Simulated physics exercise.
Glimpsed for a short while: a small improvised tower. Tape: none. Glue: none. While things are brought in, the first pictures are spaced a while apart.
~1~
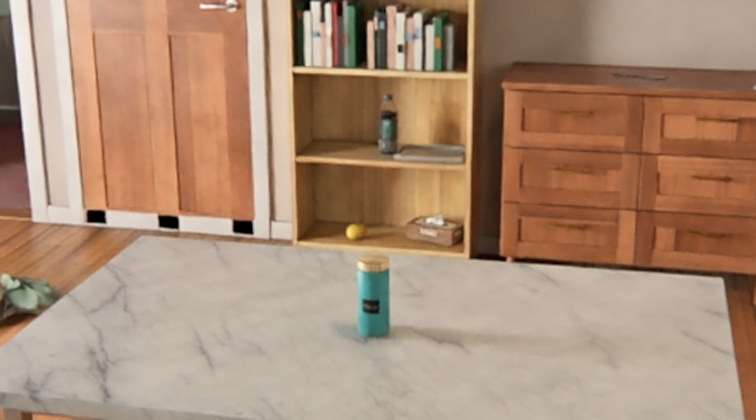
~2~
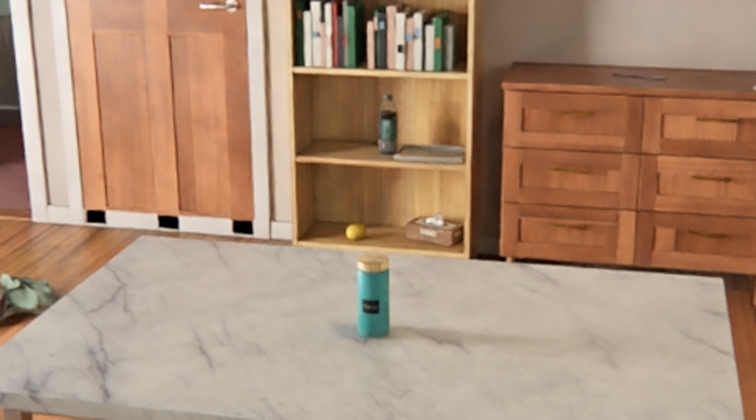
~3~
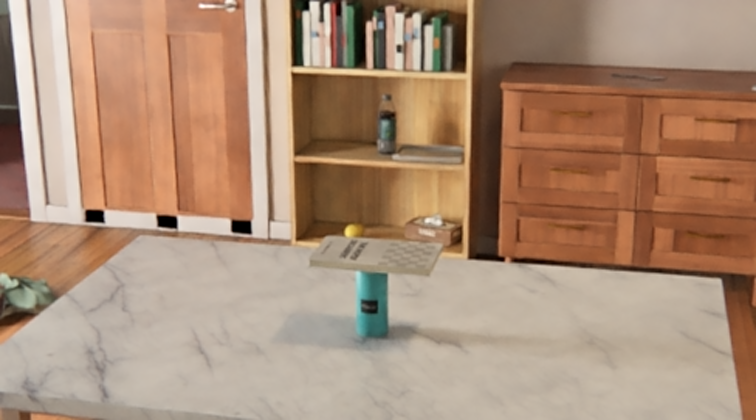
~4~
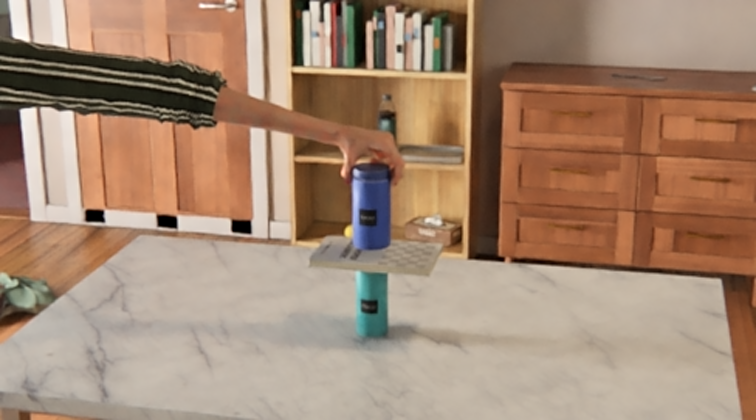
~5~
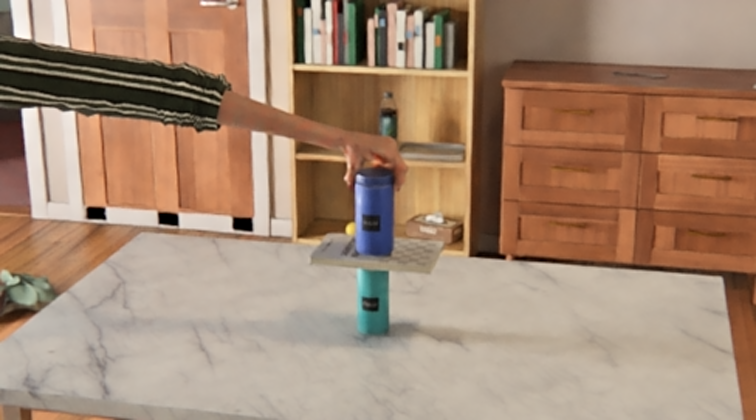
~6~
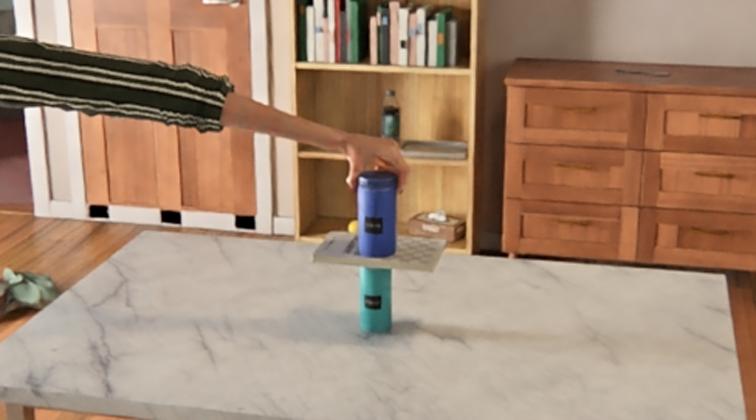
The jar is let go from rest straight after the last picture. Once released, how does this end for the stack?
I expect the stack to stay settled.
Then, 0.60 s later than the last frame, all is still.
Then, 1.30 s later than the last frame, blue jar resting near (377, 214).
Then, 2.10 s later than the last frame, blue jar resting near (378, 214).
When it is over, all 3 as before. End places, in pixels of the last picture, blue jar near (378, 214). The stack keeps its balance.
